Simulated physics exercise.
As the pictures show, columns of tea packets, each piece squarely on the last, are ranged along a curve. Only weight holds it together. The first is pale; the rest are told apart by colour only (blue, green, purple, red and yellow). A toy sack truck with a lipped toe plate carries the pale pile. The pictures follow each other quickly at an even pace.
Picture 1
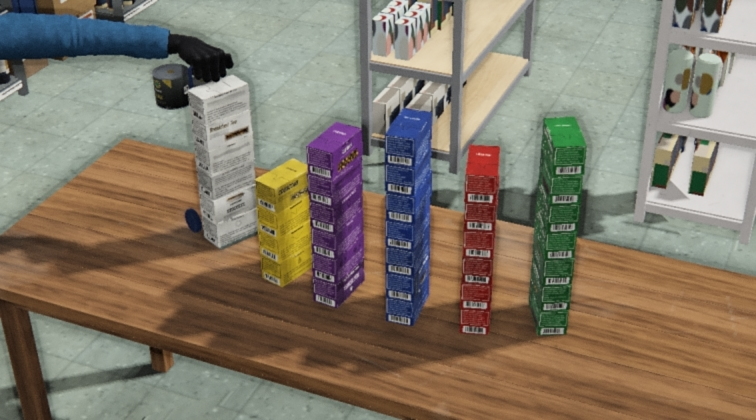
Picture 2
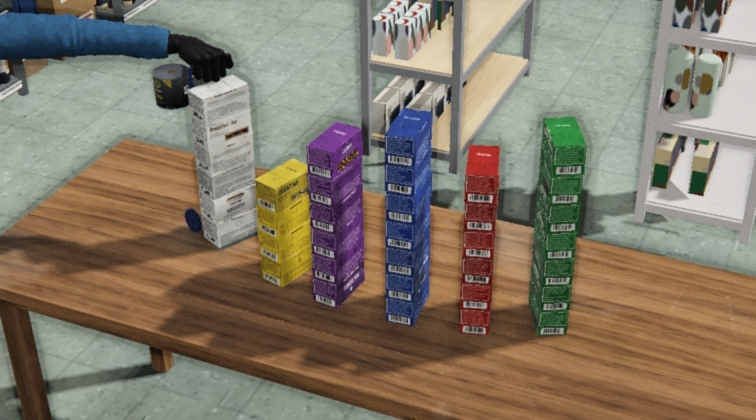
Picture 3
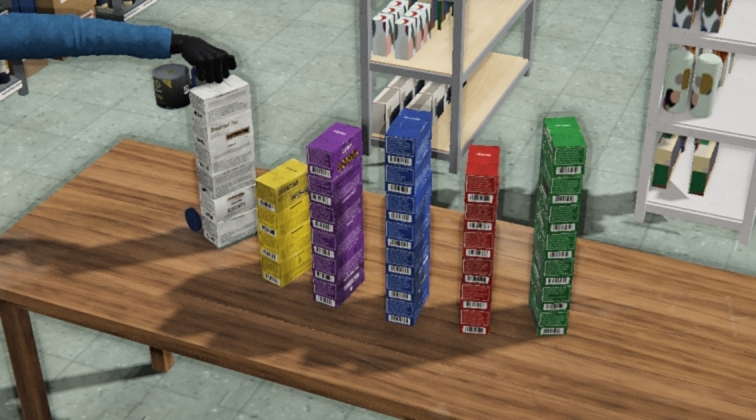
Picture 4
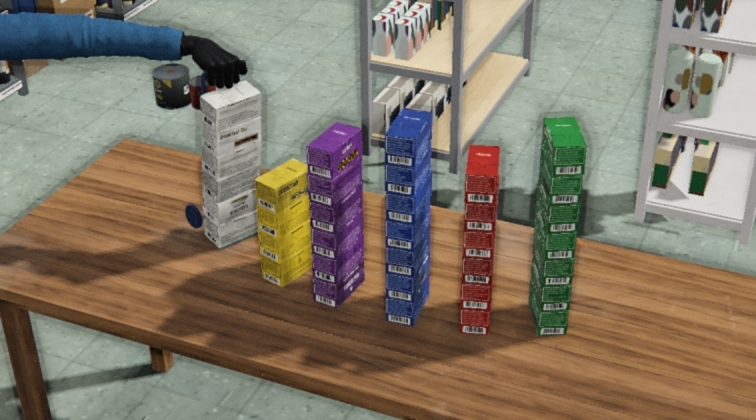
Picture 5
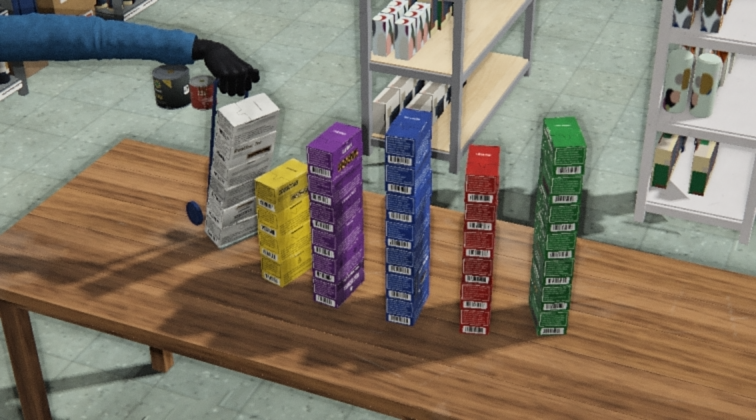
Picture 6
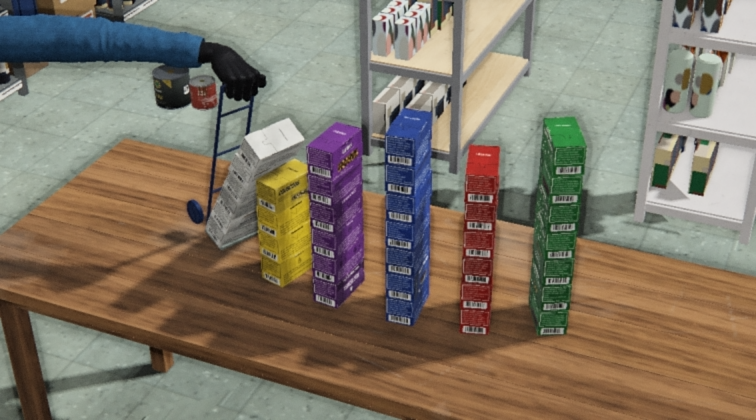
At the start, a gloved hand rests at the top of a pale stack of boxes on a small hand truck, beside yellow, purple, blue, red and green stacks on a wooden table. The hand moves the truck slightly right, and the pale stack leans increasingly rightward while the coloured stacks stay still.
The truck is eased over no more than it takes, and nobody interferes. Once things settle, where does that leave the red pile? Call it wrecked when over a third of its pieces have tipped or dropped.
In the end the red column comes down.
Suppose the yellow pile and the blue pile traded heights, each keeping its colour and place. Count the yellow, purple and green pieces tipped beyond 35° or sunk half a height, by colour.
The counts are yellow 6, purple 4, green 7.
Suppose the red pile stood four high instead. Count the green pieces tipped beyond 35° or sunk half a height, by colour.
Pile by pile, green 7.
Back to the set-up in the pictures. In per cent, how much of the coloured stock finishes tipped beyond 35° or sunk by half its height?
Near 100 in a hundred.
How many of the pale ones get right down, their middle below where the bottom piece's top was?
The count is 3.
Soon, 6 of the pale pile down; none of the 6 red packets down (0 of 30 in all colours); top red packet unmoved; top yellow packet tipped clearly.
A while on, 6 of the pale pile down; none of the 6 red packets down (10 of 30 in all colours); top red packet tipped clearly; top yellow packet tipped clearly, about its own height lower.
Towards the end, 6 of the pale pile down; 6 of the 6 red packets down (30 of 30 in all colours); top red packet tipped well over, some two heights lower; top yellow packet tipped steeply, some two heights lower.
Then, 6 of the pale pile down; 6 of the 6 red packets down (30 of 30 in all colours); top red packet on its side; top blue packet on its side.
Finally, 6 of the pale pile down; 6 of the 6 red packets down (30 of 30 in all colours); top red packet upside down; top blue packet on its side. Seen by the last camera, middles, top red packet near (749, 307).
